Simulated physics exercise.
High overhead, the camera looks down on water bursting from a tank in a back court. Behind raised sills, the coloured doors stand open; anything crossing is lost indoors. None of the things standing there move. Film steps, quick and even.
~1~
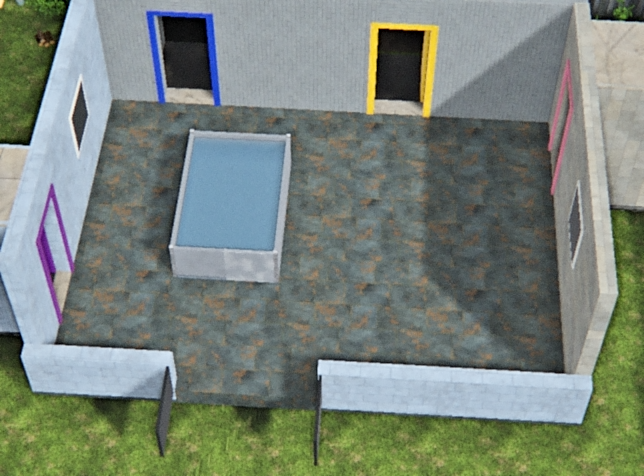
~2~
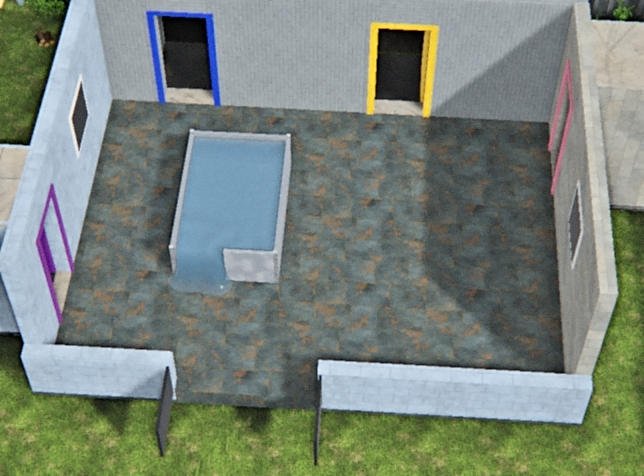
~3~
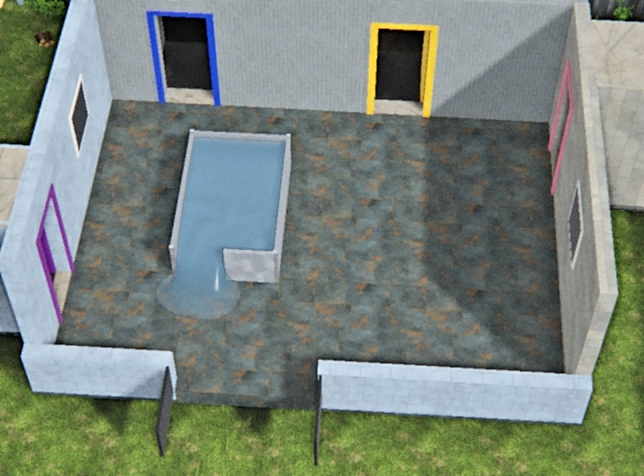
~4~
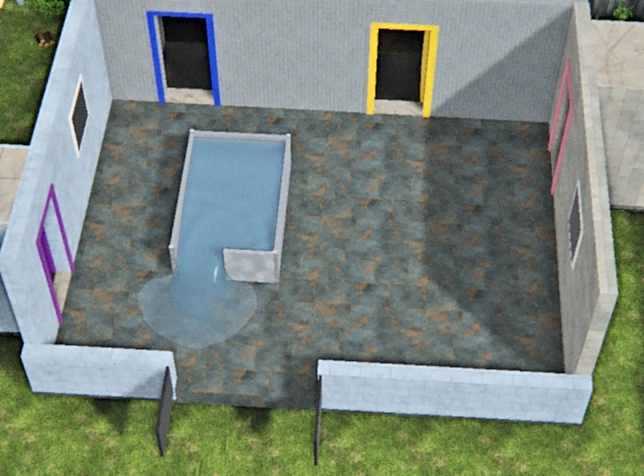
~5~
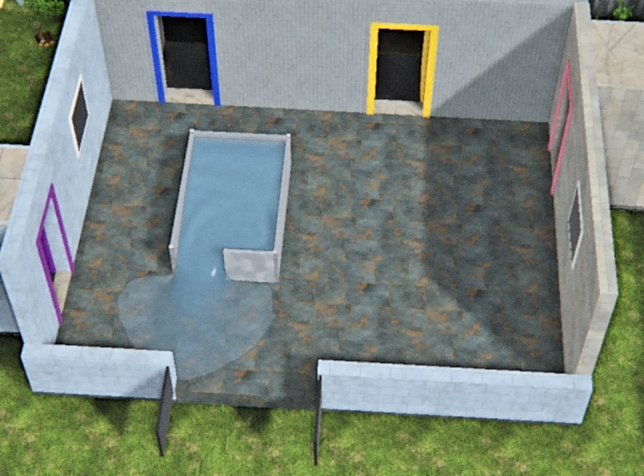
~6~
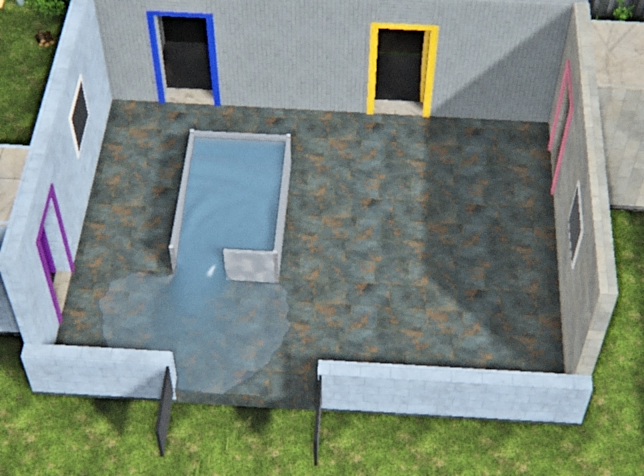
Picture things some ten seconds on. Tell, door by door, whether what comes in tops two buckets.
Yellow door: Not beyond two buckets. Blue door: Not beyond two buckets. Pink door: Not beyond two buckets. Purple door: Beyond two buckets.
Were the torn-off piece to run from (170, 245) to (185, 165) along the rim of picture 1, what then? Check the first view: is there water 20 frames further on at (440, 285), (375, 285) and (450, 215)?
Point by point: Untouched, untouched and untouched.
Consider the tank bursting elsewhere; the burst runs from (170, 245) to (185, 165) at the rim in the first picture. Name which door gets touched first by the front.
I say the door marked purple.
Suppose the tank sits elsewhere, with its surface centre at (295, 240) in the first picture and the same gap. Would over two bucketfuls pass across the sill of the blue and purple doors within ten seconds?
Result: The blue door misses it and the purple door misses it.
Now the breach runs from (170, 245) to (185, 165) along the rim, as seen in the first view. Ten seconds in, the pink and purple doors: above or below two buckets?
Against the threshold, pink beats it and purple beats it.
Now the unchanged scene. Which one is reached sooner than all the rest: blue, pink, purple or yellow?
It's the purple door.
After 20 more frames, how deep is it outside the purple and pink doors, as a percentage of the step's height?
About 230 and 0 %.
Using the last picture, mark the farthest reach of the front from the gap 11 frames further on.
Roughly (374, 389).
A moment on, water covers 15 % of the floor; the yellow door not reached, the blue door not reached, the pink door not reached, the purple door not reached.
Next, water covers 15 % of the floor; the yellow door not reached, the blue door not reached, the pink door not reached, the purple door under two buckets in.
Then, water covers 30 % of the floor; the yellow door not reached, the blue door not reached, the pink door not reached, the purple door over two buckets in.
Later, water covers 35 % of the floor; the yellow door not reached, the blue door wet at the sill, nothing in, the pink door not reached, the purple door over two buckets in.
In the end, water covers 50 % of the floor; the yellow door wet at the sill, nothing in, the blue door wet at the sill, nothing in, the pink door not reached, the purple door far over two buckets in.
